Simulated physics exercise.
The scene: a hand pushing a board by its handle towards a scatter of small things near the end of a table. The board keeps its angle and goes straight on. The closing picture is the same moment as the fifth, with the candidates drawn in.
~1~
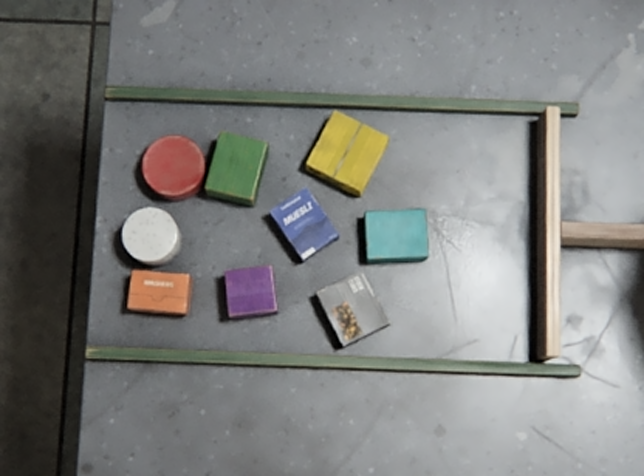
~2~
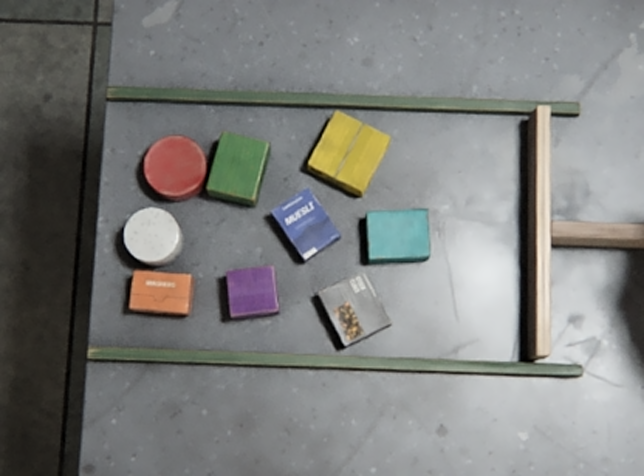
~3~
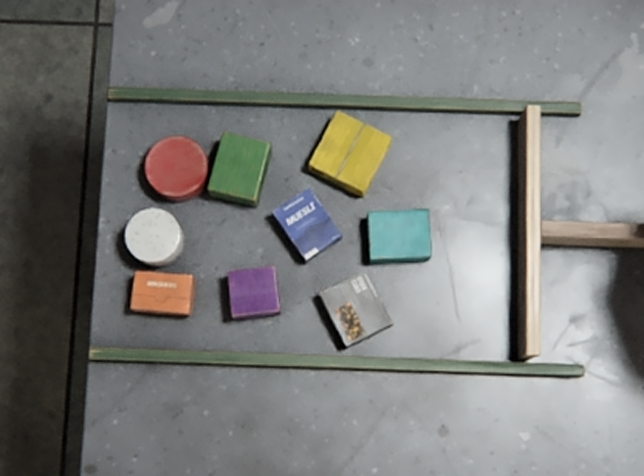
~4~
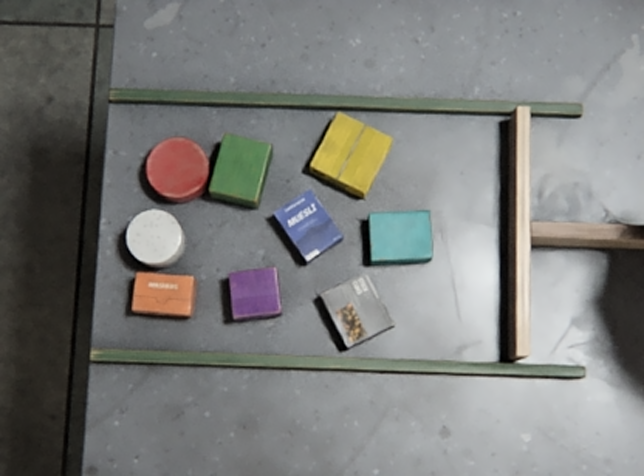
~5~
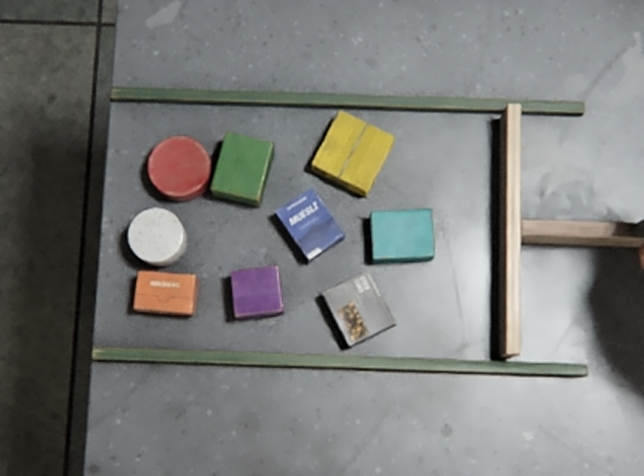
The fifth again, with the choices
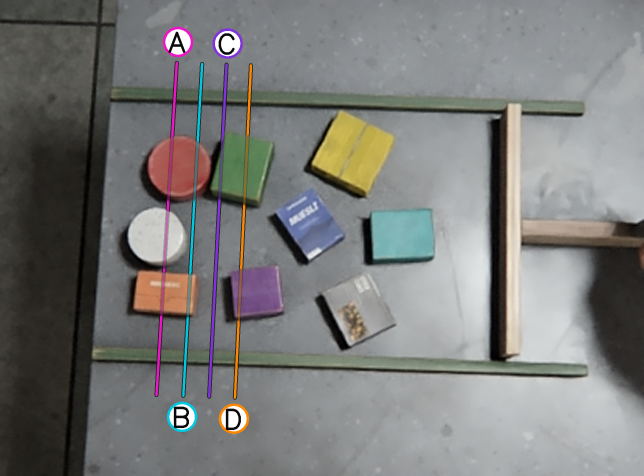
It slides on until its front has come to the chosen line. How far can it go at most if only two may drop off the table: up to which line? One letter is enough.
It should halt at D.
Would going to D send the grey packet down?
No.
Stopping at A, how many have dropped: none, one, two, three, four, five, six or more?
Six or more.
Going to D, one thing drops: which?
It is the red tub.
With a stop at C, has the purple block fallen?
No.
On the copy, A at (167, 224); B at (193, 225); C at (218, 226); D at (243, 227).
On D. First, board (417, 223); turquoise block (376, 235); white pot (158, 238).
Then, board (320, 220); red tub (148, 153); green block (214, 166).
Finally, board (246, 217); red tub over the edge; white pot (105, 237); one fallen.
By contrast, A drops six; B drops four; C drops three.
